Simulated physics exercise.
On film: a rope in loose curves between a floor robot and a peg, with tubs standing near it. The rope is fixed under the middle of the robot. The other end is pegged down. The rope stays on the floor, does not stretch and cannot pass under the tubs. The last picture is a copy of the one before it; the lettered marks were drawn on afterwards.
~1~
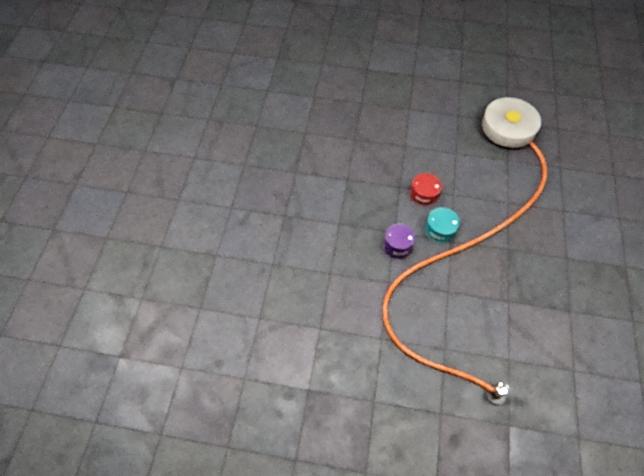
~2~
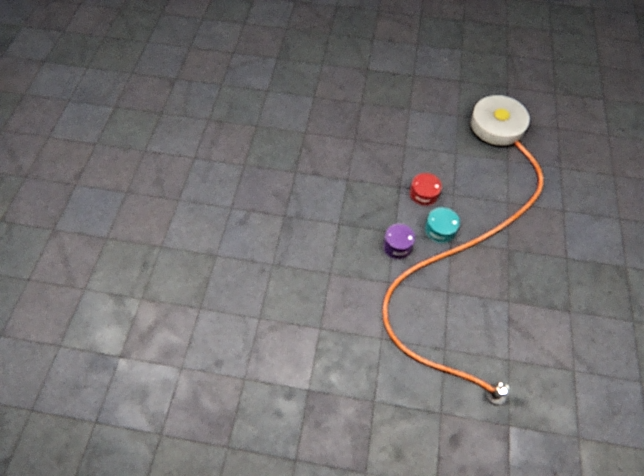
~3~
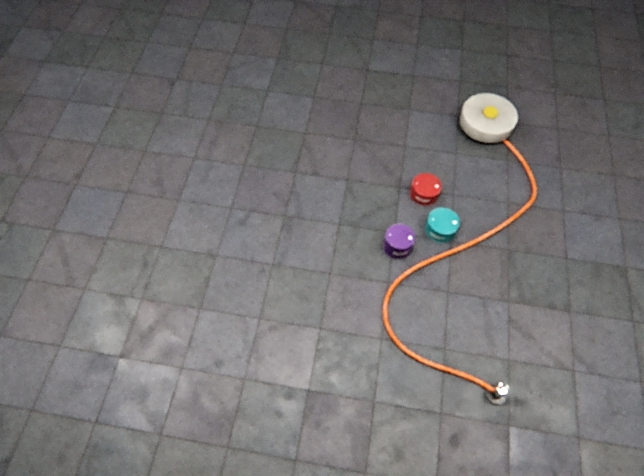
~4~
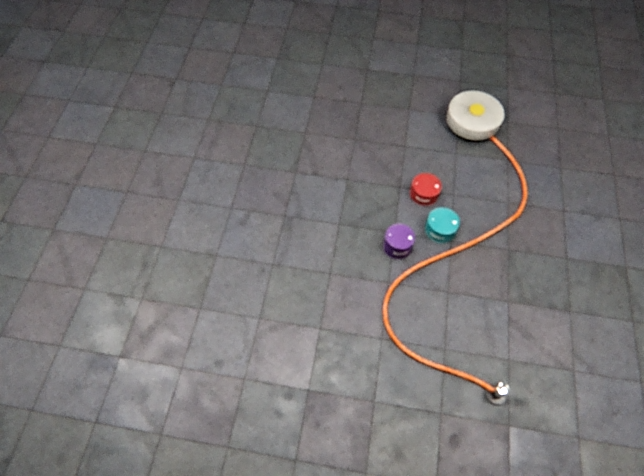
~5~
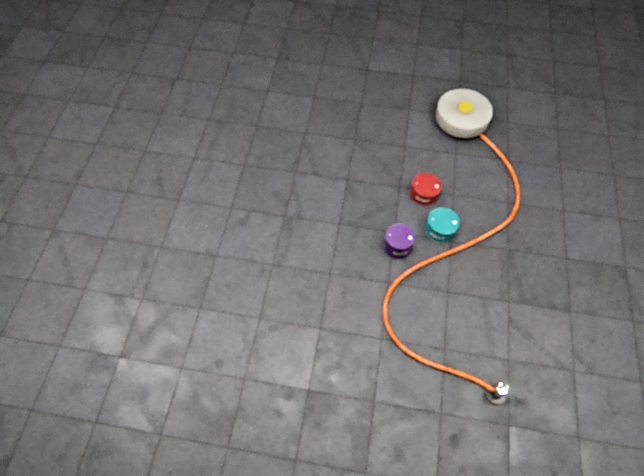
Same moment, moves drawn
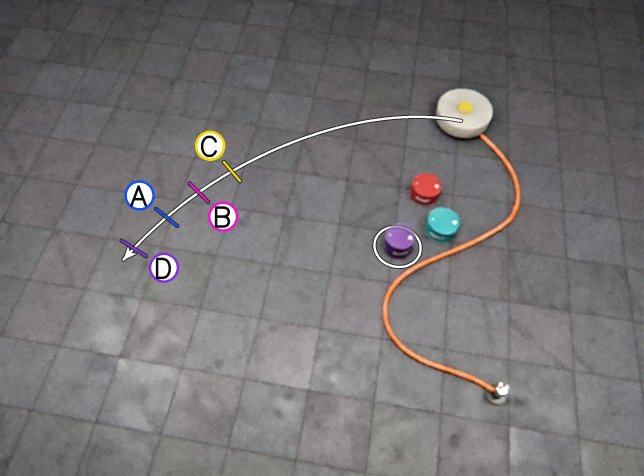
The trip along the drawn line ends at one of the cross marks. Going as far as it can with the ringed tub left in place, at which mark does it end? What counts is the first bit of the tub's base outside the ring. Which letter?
A.
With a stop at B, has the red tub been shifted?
Yes.
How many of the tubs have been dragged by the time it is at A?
By then, two.
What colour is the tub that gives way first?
The red tub.
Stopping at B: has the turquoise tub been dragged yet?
No.
On the marked copy, A at (166, 217); B at (199, 192); C at (232, 171); D at (134, 248); the ring at (398, 246); the route from (461, 121) via (284, 146) to (123, 260).
Taking A. A third of the way, robot (354, 117); purple tub (399, 242).
Two thirds of the way, robot (249, 155); purple tub (399, 242).
When it is over, robot (164, 212); purple tub (399, 242); turquoise tub (427, 237); red tub (403, 219); the purple tub is still in its ring.
As for the rest, B is safe but short; C is safe but short; D drags the ringed tub to (387, 260).
